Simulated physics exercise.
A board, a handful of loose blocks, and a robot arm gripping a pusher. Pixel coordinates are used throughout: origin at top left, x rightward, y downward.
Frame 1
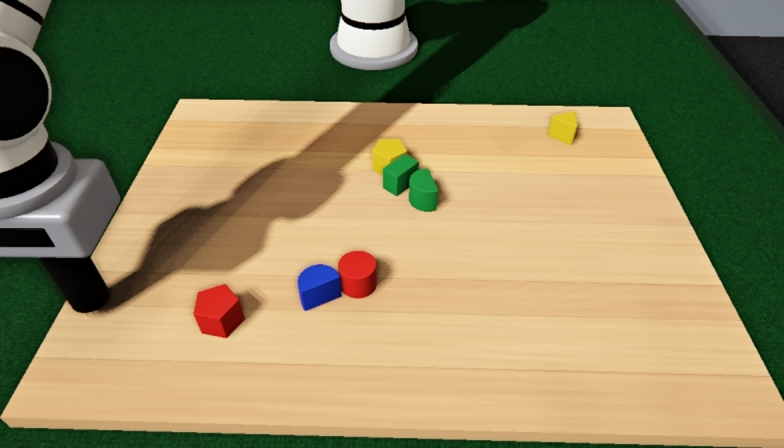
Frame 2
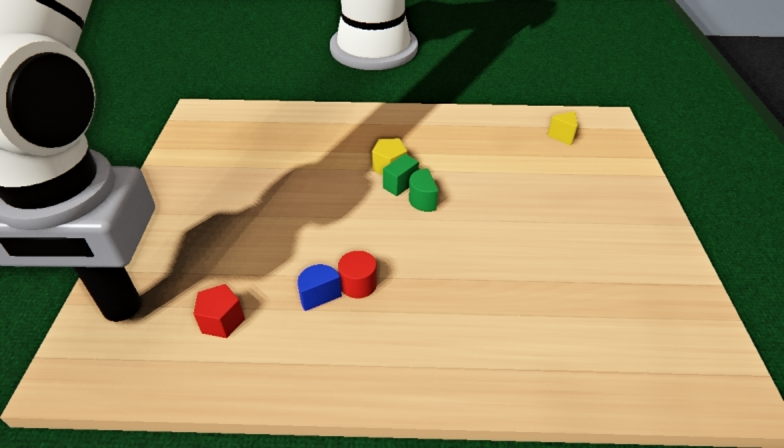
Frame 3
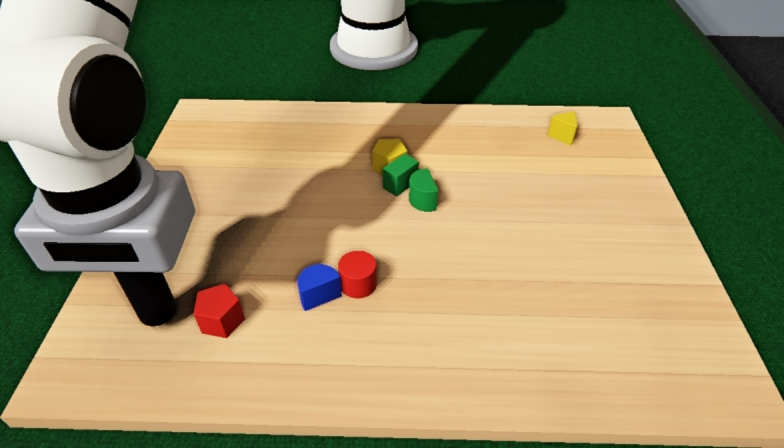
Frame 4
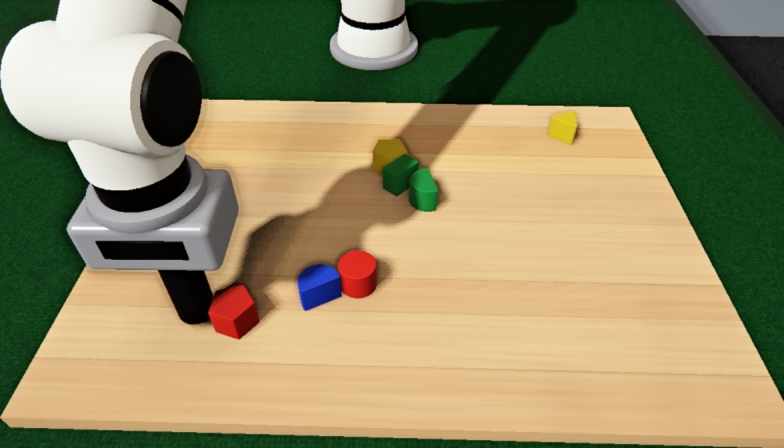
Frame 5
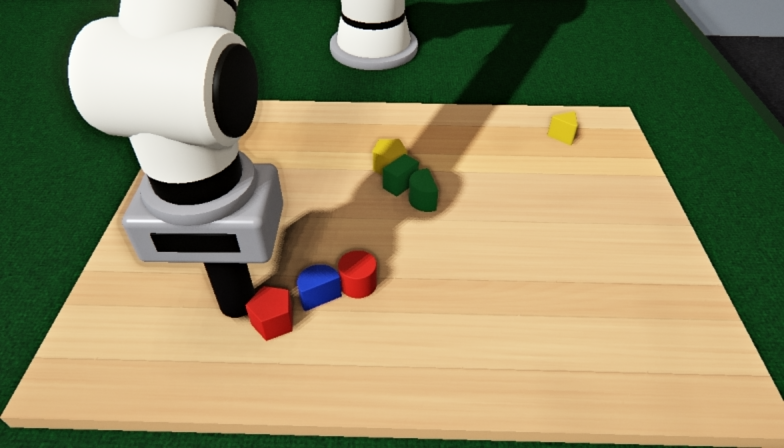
The video shows a robot arm moving a black pusher rightward across a wooden board with scattered coloured blocks, reaching a red pentagonal block and pushing it right, closer to a blue block beside a red cylinder.
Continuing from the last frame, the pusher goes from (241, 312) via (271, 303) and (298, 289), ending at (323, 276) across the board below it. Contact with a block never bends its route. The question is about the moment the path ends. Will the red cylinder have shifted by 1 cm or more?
The answer is yes.
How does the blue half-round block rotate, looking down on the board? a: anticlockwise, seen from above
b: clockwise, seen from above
It's b.
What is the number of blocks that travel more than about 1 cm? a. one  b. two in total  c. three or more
I choose c.
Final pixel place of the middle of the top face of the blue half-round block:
It should be at (344, 275) by then.
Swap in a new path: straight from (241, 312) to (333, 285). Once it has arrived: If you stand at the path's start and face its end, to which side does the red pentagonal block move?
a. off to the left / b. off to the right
b - off to the right.
The first path, step by step. Halfway along, pusher (283, 288); red pentagonal block (291, 305), turned 20° clockwise.
At the end, pusher (322, 267); red pentagonal block (291, 305), turned 20° clockwise; blue half-round block (344, 275), turned 50° clockwise; red cylinder (378, 263).
